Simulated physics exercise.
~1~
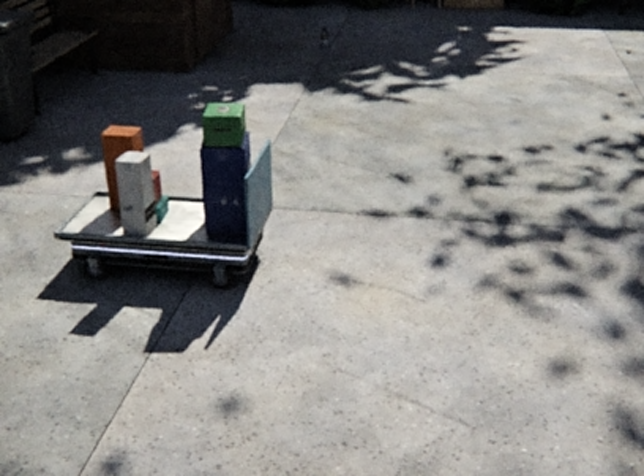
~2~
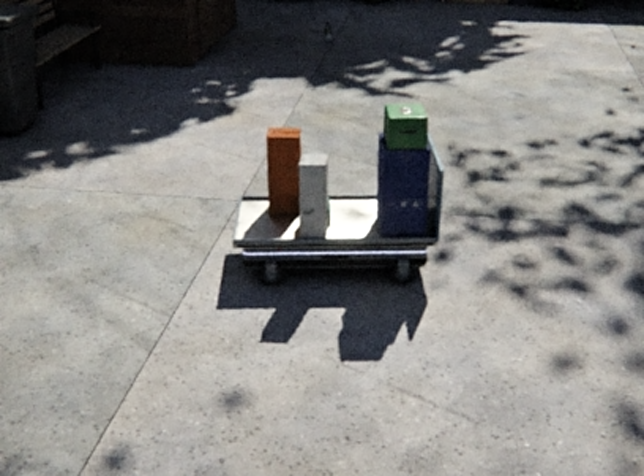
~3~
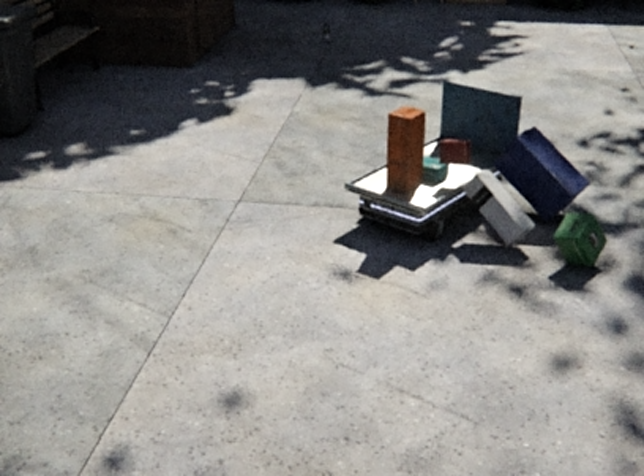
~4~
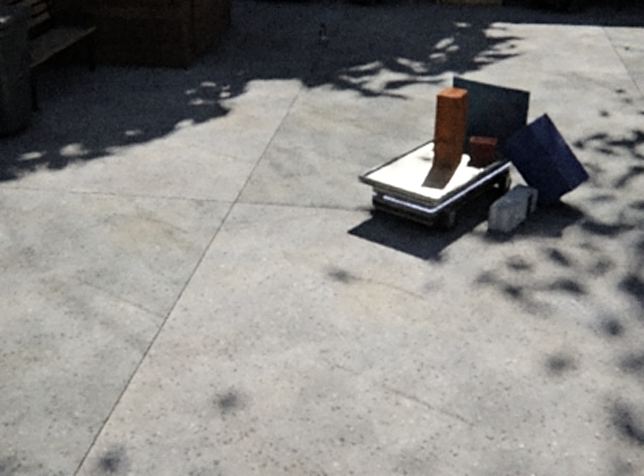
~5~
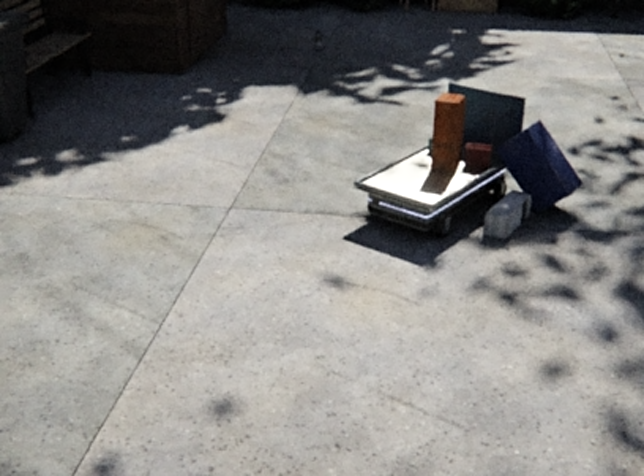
On a sunlit paved yard dappled with tree shadows, seen from slightly above by a gently swaying camera, a flat cart stands at left with a tall board at its right end. It carries orange, white, red and blue boxes, a small turquoise parcel, and a green box atop the blue one. The cart rolls right, then swings away from the viewer. The blue, white and green boxes topple off its right side, while the red box tips over on the deck. The cart stops with the orange box upright, the blue and white boxes beside it, and the green one out of sight.
